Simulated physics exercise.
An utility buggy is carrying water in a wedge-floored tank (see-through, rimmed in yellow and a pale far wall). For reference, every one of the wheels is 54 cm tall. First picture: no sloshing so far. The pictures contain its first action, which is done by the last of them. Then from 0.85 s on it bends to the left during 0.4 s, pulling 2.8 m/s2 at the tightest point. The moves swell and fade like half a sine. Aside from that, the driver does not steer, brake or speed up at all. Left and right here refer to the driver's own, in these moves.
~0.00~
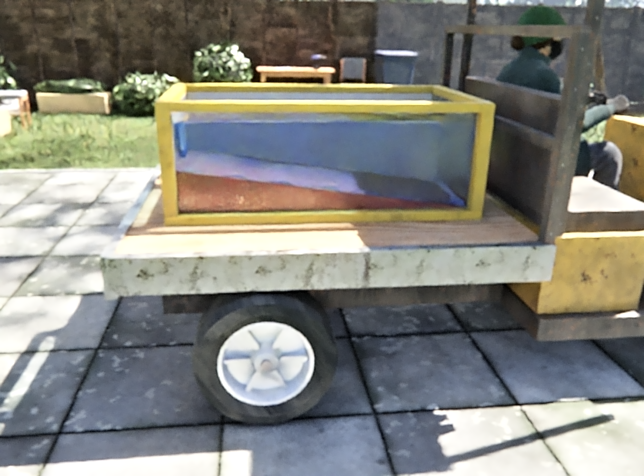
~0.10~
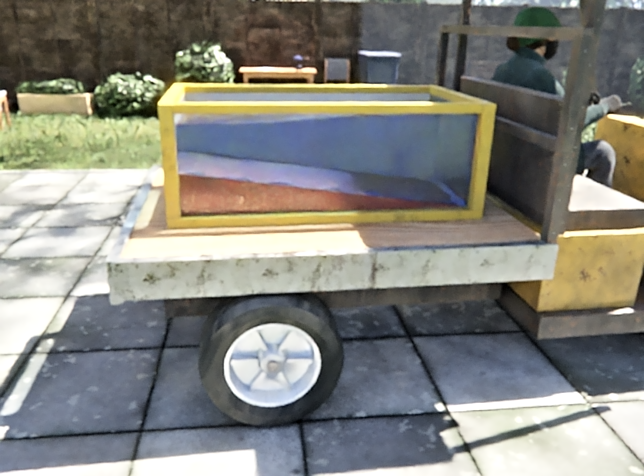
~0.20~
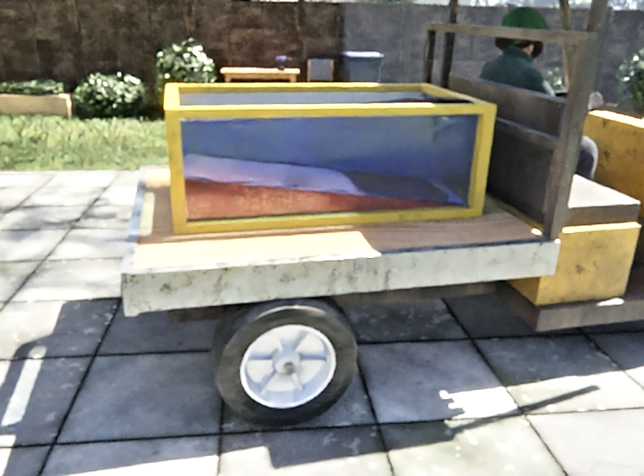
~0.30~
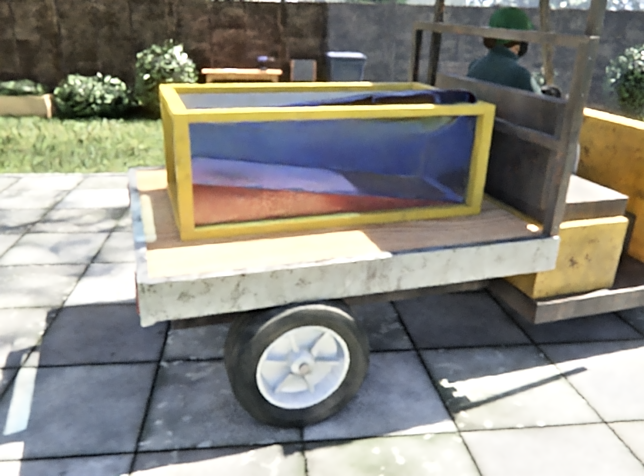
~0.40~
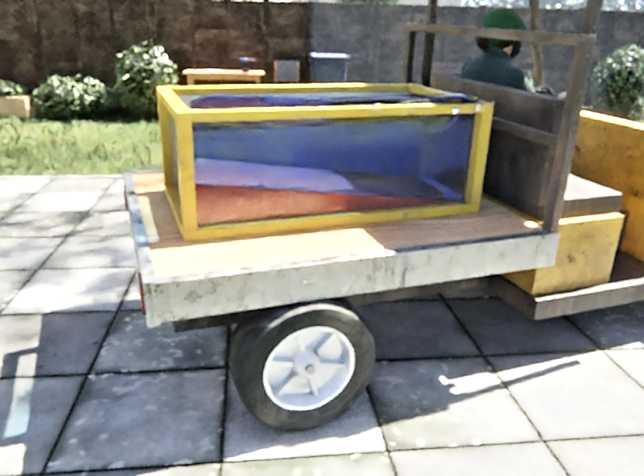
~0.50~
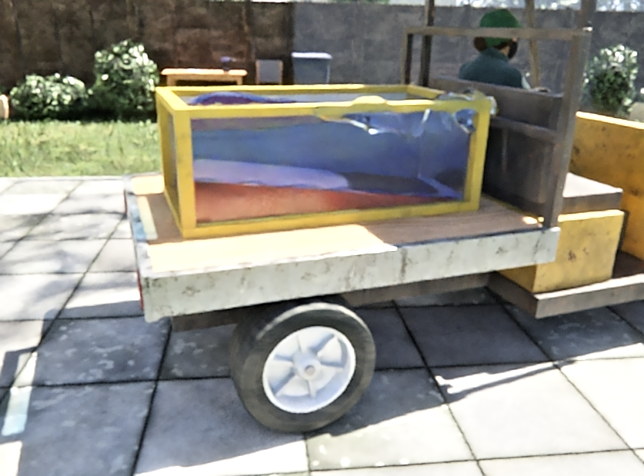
The buggy turns away as water climbs the yellow-rimmed tank's near side, then drops slightly.
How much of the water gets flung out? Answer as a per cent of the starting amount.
Close to 10 per cent of the starting amount.
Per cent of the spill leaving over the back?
I'd put it at about 30 percent of what spills.
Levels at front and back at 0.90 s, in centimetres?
Front level 36 cm, back level 38 cm.
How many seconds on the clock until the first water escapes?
About 0.6 seconds.
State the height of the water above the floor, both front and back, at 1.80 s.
At that moment it stands around 32 cm in front and around 38 cm behind.
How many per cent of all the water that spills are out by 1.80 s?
I'd say somewhere near 70 per cent.
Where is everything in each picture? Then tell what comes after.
The first picture shows the water reaches (452, 118) at the front end; it reaches (194, 120) at the back end; no slope yet; the front is on the right, levels are read along the near wall; a wheel hub at (267, 371).
The second picture shows the water reaches (196, 119) at the back end; it is heaped 5° towards the near side.
The third picture shows the water reaches (455, 99) at the front end; it is heaped 14° towards the near side.
The fourth picture shows the water reaches (455, 92) at the front end; it reaches (205, 108) at the back end; it is heaped 23° towards the near side.
The fifth picture shows the water reaches (453, 95) at the front end; it reaches (206, 97) at the back end; it is heaped 24° towards the near side.
The sixth picture shows the water reaches (205, 98) at the back end; it is heaped 17° towards the near side; a wheel hub at (314, 376).
After 0.90 s it stands 38 cm high behind and 36 cm in front; 1 per cent has gone over the near side.
After 1.30 s it stands 41 cm high behind and 38 cm in front; 1 per cent has gone over the near side.
After 1.80 s it stands 37 cm high behind and 32 cm in front; 7 per cent has gone over the near side.
After 4.24 s 10 per cent has gone mostly over the near side, some over the back, 20 of 198 litres.
